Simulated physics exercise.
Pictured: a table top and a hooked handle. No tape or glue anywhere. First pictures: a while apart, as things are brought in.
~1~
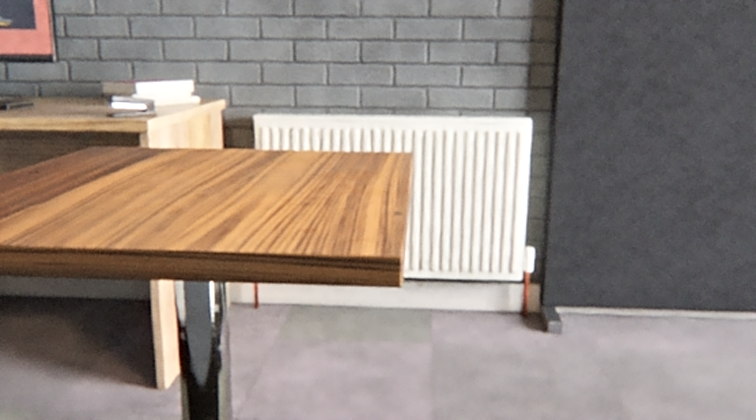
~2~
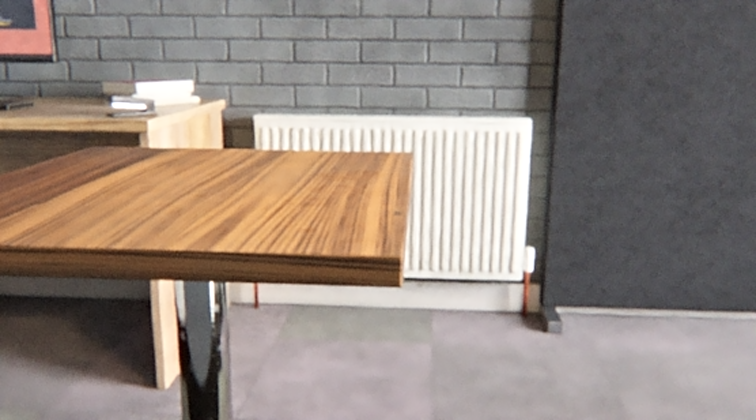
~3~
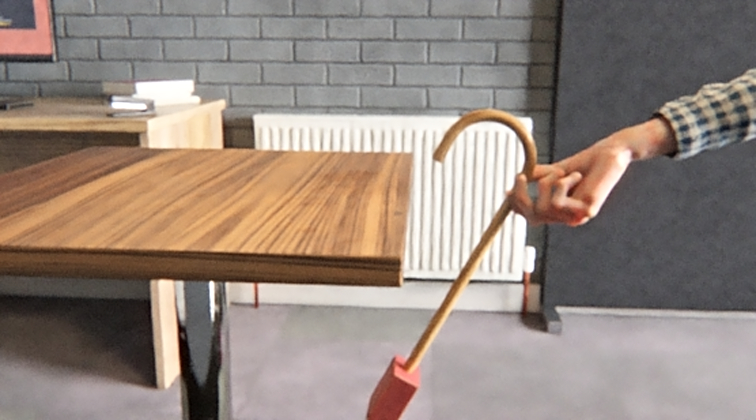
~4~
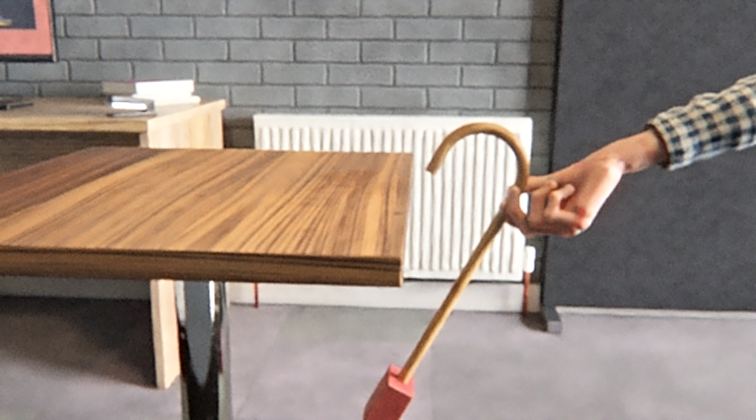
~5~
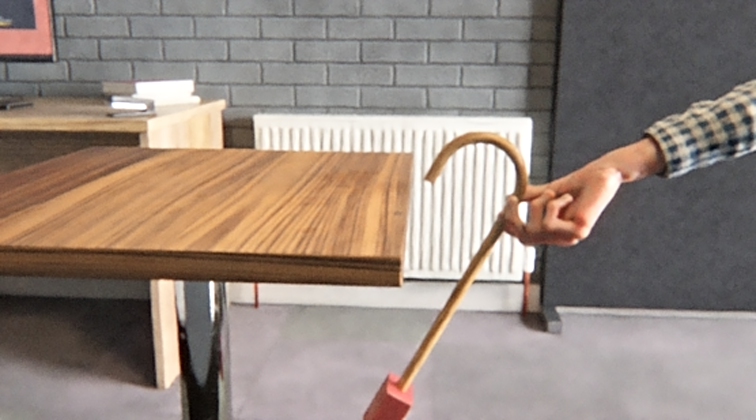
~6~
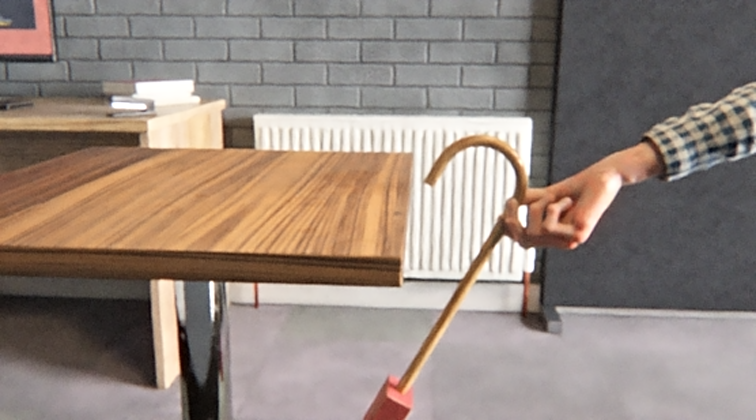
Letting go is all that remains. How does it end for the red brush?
I bet it does not stay.
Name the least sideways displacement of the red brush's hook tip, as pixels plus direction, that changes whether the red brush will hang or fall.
Roughly 20 pixels left.
Then, 0.38 s past the last view, red brush come down.
Finally, the red brush slips off.
